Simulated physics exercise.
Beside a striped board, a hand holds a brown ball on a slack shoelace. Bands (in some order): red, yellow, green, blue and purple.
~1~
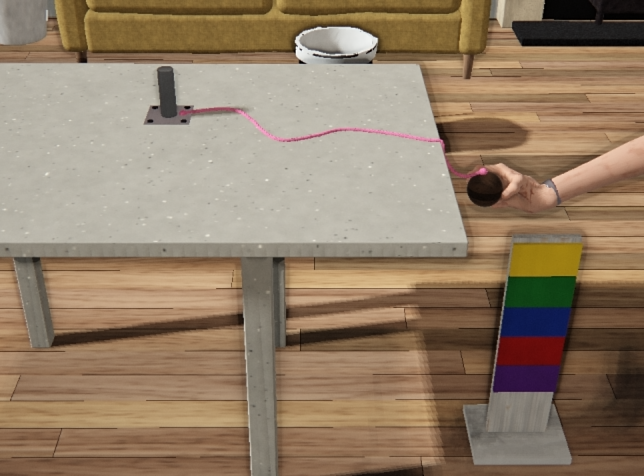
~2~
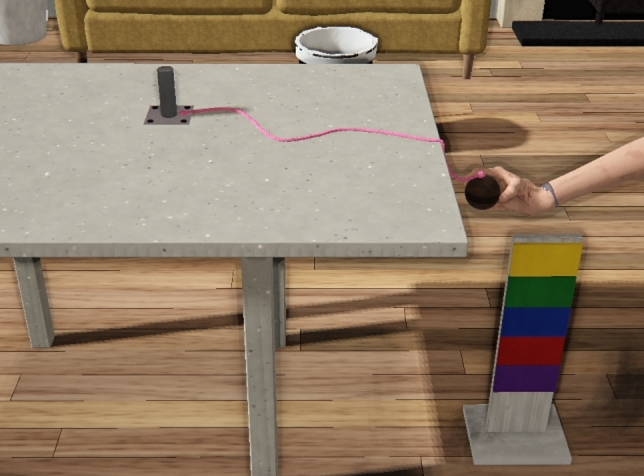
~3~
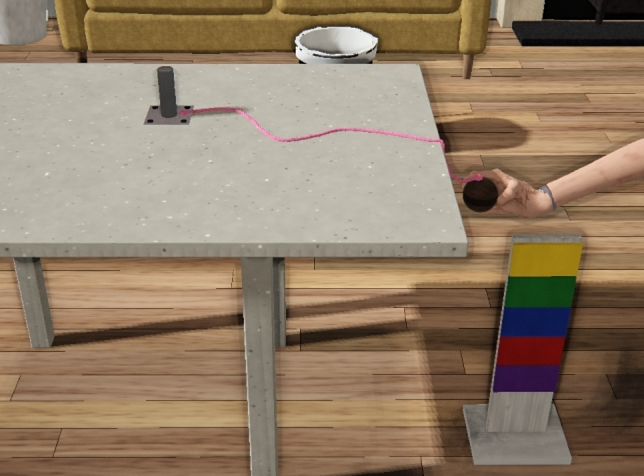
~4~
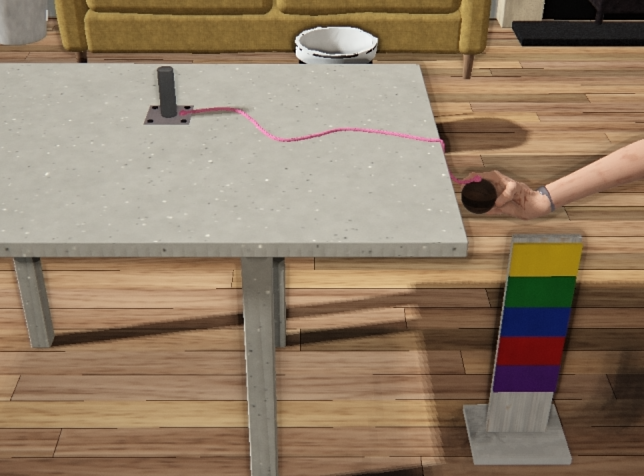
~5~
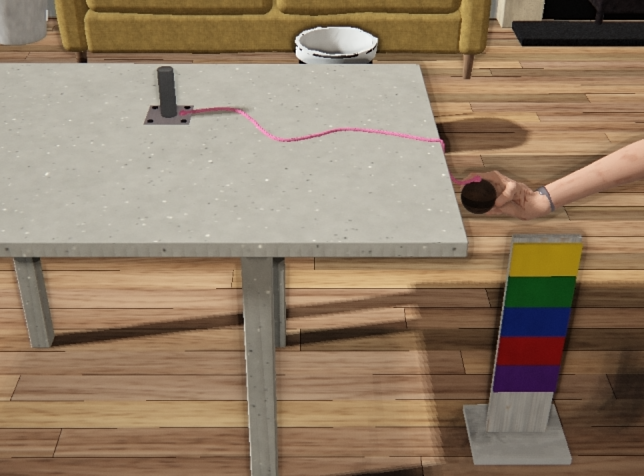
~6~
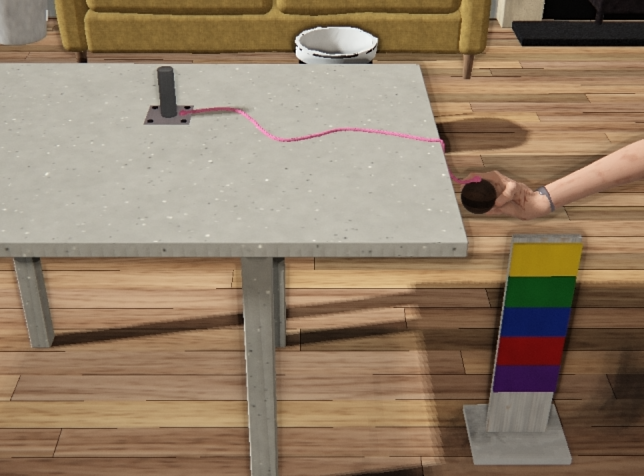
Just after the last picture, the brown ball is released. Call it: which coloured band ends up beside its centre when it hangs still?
Yellow, beside its centre.
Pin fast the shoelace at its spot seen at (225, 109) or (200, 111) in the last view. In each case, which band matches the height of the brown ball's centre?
First try yellow, second try yellow.
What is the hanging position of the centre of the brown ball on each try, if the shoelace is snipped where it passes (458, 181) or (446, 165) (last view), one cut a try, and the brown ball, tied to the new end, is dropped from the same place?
First try near (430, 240), second near (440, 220).
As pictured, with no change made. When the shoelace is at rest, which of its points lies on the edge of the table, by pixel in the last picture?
Around (396, 134).
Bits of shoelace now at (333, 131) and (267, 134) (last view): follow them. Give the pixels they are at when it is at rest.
The first finishes about (376, 130) and the second about (301, 124).
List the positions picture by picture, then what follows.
Brown ball (485, 189); yellow (546, 262); green (541, 293); blue (536, 323); red (531, 352); purple (526, 380), in the first frame.
Brown ball (483, 192); shoelace through (215, 109) (256, 124) (306, 138) (371, 131) (433, 141), in the second frame.
Brown ball (481, 195), in the third frame.
Brown ball (479, 196); shoelace through (215, 109) (256, 124) (306, 138) (371, 131) (433, 141), in the fourth frame.
Brown ball (479, 196), in the fifth frame.
Brown ball (479, 196); shoelace through (215, 109) (256, 124) (306, 138) (371, 131) (433, 141), in the sixth frame.
A little later, ball near (419, 248); level with yellow.
Next, ball near (454, 252); level with yellow.
When it is over, ball near (426, 252); level with yellow. Its middle rests at the yellow band.
